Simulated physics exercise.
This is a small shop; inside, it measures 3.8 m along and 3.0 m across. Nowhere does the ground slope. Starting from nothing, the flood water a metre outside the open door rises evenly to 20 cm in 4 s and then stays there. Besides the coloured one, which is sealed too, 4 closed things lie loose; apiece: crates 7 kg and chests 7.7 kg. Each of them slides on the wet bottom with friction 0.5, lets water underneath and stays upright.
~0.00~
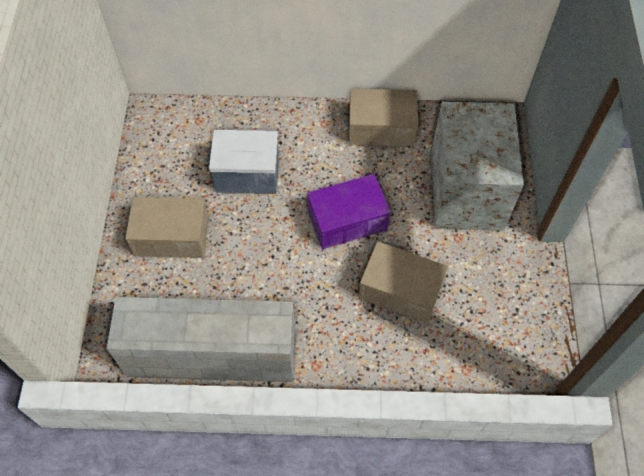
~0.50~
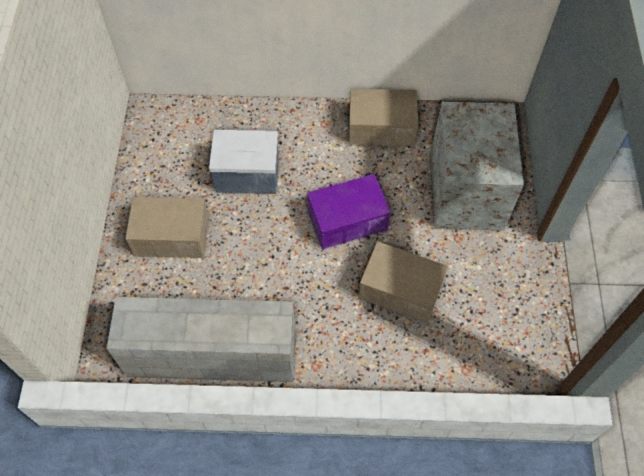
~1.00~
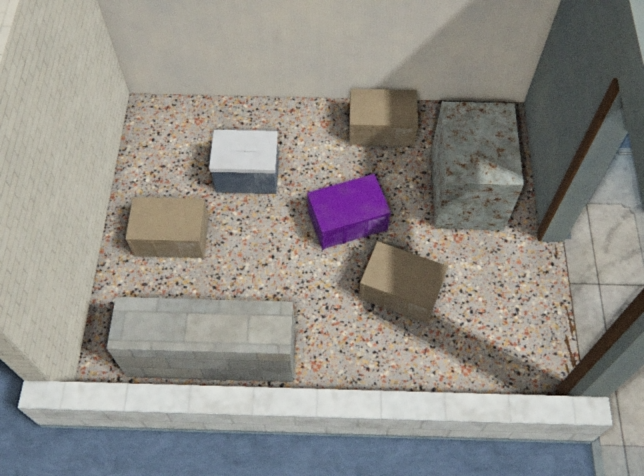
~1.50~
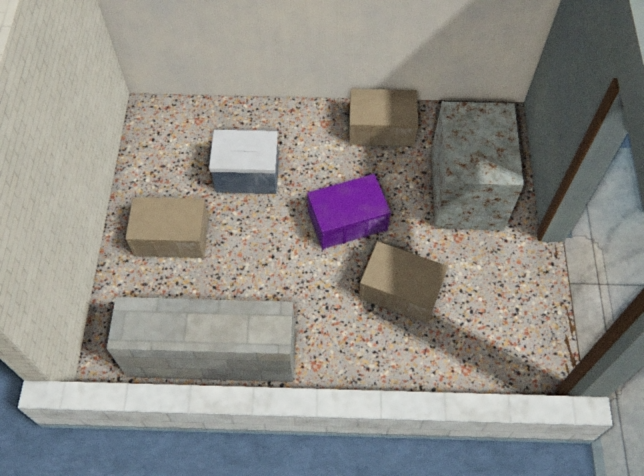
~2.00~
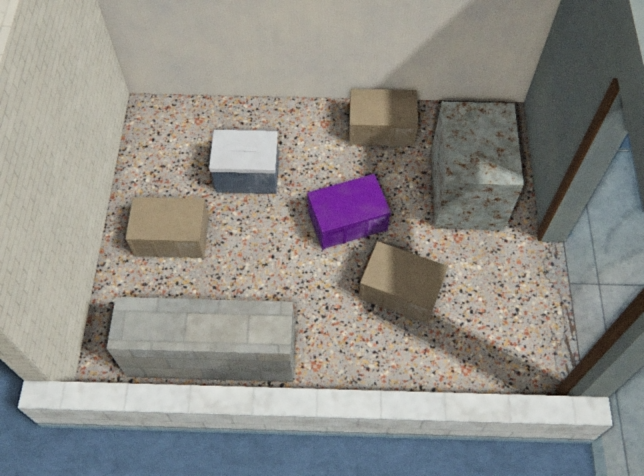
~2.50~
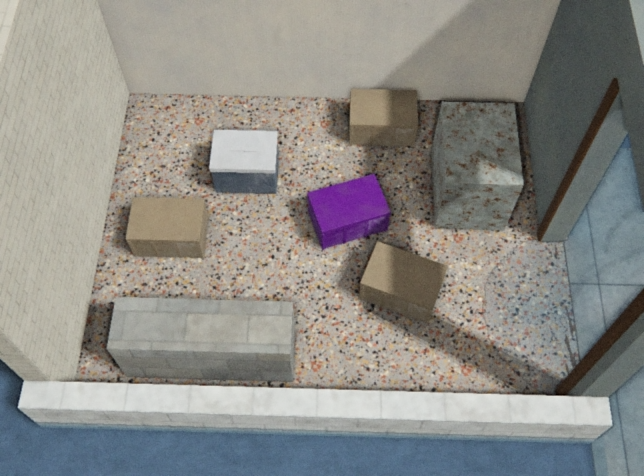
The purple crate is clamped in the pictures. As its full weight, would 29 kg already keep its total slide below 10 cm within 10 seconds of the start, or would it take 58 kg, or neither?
It would take 58 kg.
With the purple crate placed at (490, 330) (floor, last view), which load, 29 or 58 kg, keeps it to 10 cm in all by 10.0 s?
Looking at the loads, only the heavier keeps it.
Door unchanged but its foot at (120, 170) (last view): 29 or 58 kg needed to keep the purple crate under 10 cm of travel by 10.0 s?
Result: The heavier mass is required.
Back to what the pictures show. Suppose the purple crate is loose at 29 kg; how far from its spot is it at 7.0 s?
0 cm.
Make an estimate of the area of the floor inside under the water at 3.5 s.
Wet area: Approx. 2.5 m2.
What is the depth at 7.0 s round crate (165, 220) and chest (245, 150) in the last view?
About 7 and 3 cm.
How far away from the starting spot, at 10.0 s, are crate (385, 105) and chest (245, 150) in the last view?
Respectively 80 and 50 centimetres.
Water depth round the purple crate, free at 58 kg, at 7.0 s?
Close to 7 cm deep.
After 3.5 s the purple crate would be 0 cm from its start with 29 kg and 0 cm from its start with 58 kg; 0 cm of water round it then.
After 4.5 s the purple crate would be 0 cm from its start with 29 kg and 0 cm from its start with 58 kg; 5 cm of water round it then.
After 7.0 s the purple crate would be 2 cm from its start with 29 kg and 0 cm from its start with 58 kg; 7 cm of water round it then.
After 10.0 s the purple crate would be 42 cm from its start with 29 kg and 0 cm from its start with 58 kg; 12 cm of water round it then.
